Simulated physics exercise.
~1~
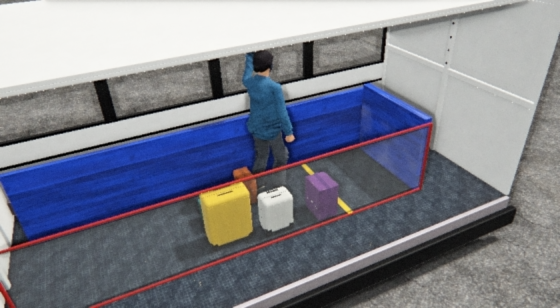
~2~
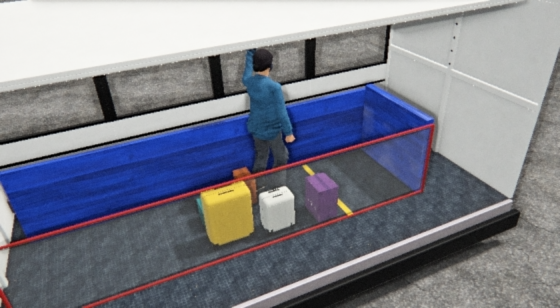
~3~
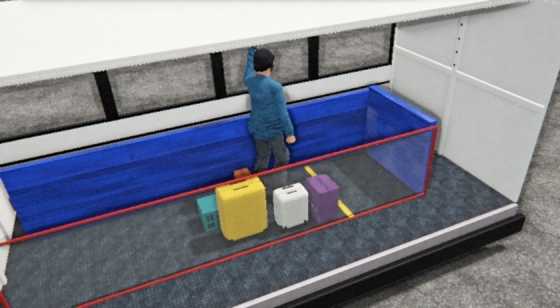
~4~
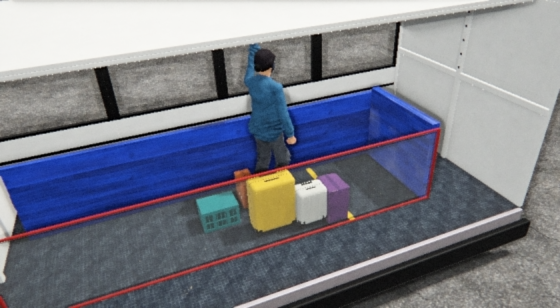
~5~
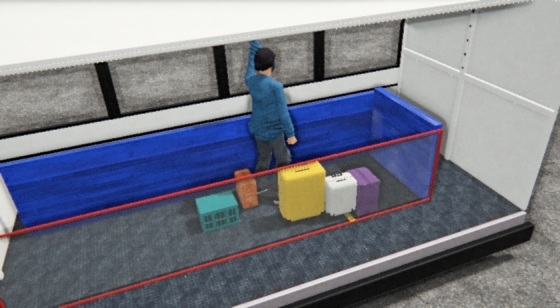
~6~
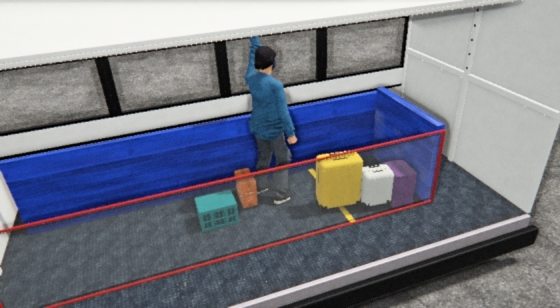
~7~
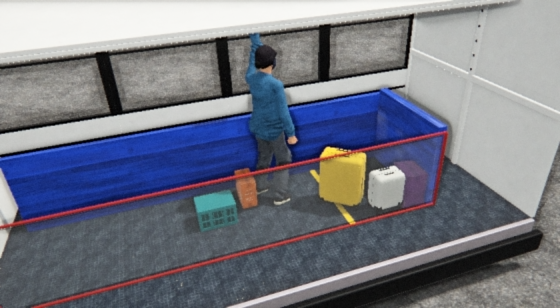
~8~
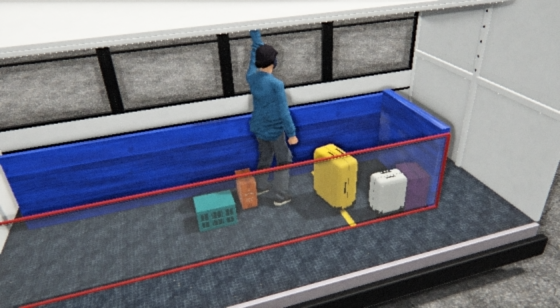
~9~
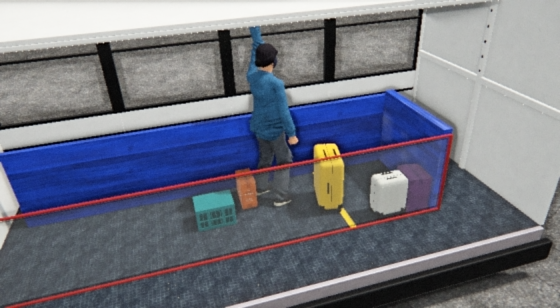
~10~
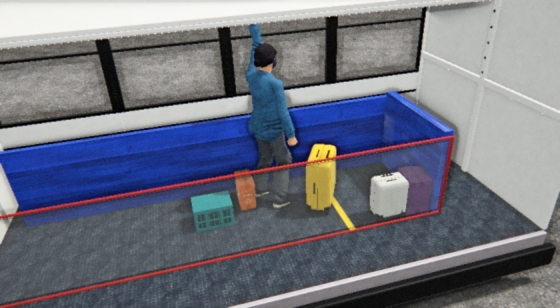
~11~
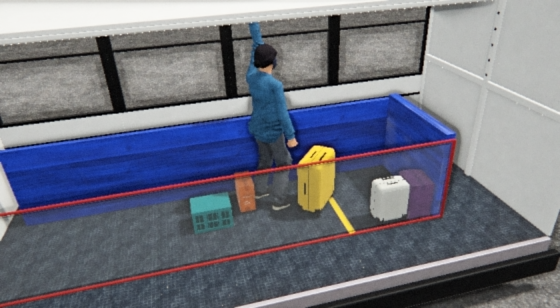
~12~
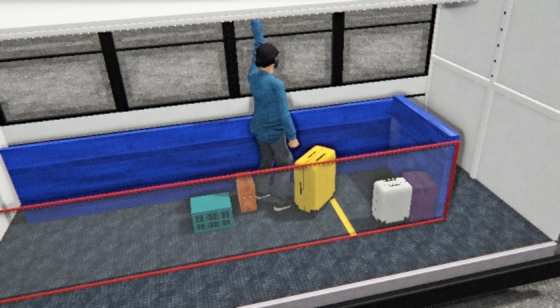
The big yellow suitcase slid right across the tram floor with a small white case and a purple bag, then turned and edged back, stopping short of the yellow line while the other two stayed past it and the standing passenger held on.
